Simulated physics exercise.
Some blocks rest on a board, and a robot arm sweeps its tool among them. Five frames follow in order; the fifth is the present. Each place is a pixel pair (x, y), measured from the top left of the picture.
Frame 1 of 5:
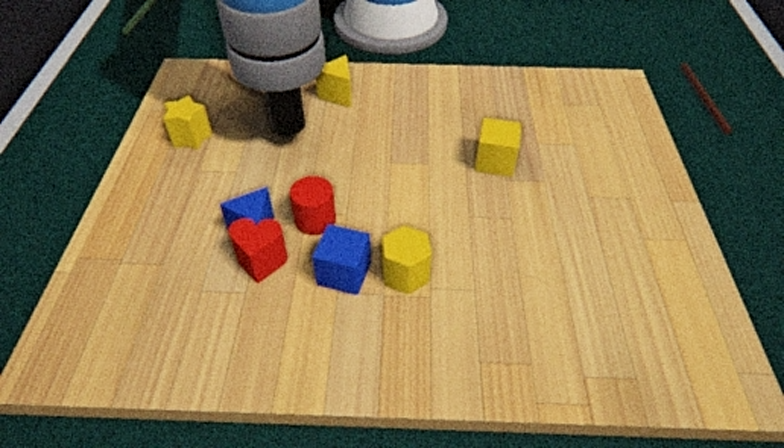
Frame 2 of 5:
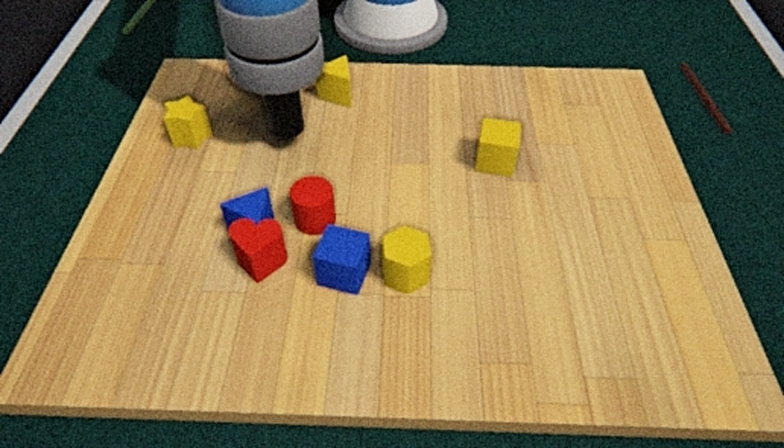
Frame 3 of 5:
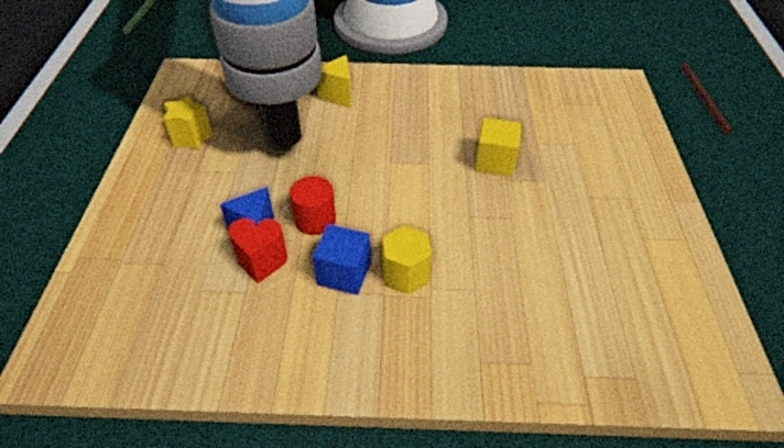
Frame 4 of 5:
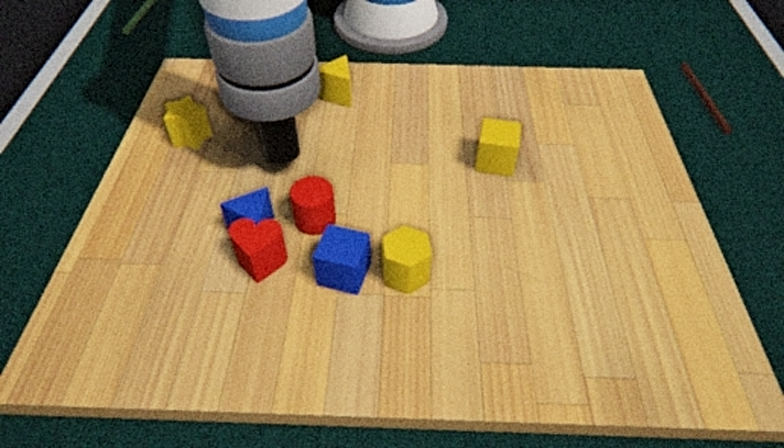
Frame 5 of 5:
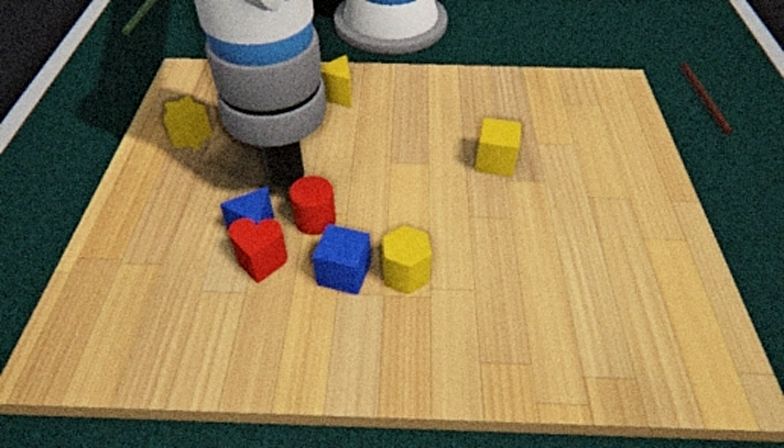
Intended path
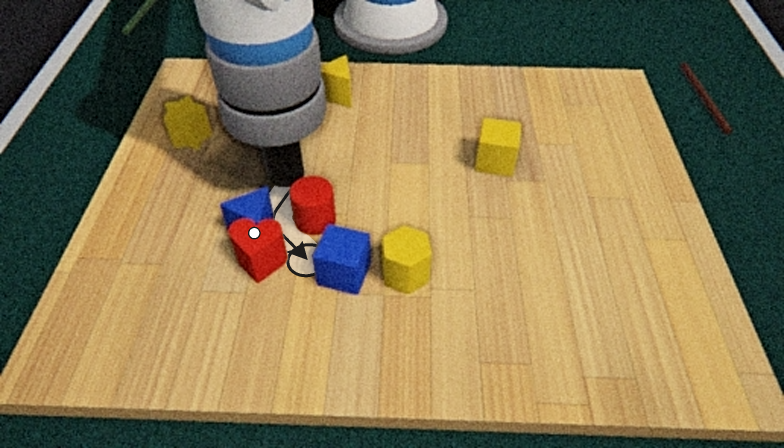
Robot arm slowly moving its black-tipped tool down the wooden board toward red and blue blocks, while all the blocks stay still.
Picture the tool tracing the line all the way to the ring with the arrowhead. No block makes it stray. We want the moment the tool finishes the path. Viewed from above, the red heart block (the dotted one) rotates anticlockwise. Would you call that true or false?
True
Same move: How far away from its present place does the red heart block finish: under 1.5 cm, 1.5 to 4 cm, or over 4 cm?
My estimate: In the 1.5 to 4 cm range.
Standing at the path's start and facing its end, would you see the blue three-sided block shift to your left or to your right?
Measured against the direction from start to end, the blue three-sided block shifts toward the right-hand side.
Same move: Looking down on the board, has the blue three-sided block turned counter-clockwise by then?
I'd say no.
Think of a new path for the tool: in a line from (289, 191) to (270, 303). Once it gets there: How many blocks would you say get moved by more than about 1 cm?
Counting only shifts above 1 cm, I get three or more blocks.
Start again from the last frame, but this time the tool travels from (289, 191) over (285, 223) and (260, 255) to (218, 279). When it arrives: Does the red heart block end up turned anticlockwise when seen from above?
Yes, that is what happens.
The drawn path runs from (289, 191) through (274, 215) and (286, 238) to (308, 260); the dot is on the red heart block.
What follows on the original path. One third of the way, tool (270, 200); blue three-sided block (236, 216); red heart block (247, 244), turned 30° anticlockwise.
Two thirds of the way, tool (283, 223); blue three-sided block (231, 224), turned 40° clockwise; red heart block (241, 252), turned 50° anticlockwise; red disc (317, 191).
At the end, tool (305, 244); blue three-sided block (231, 224), turned 40° clockwise; red heart block (241, 252), turned 50° anticlockwise; red disc (317, 191); blue four-sided block not moved.
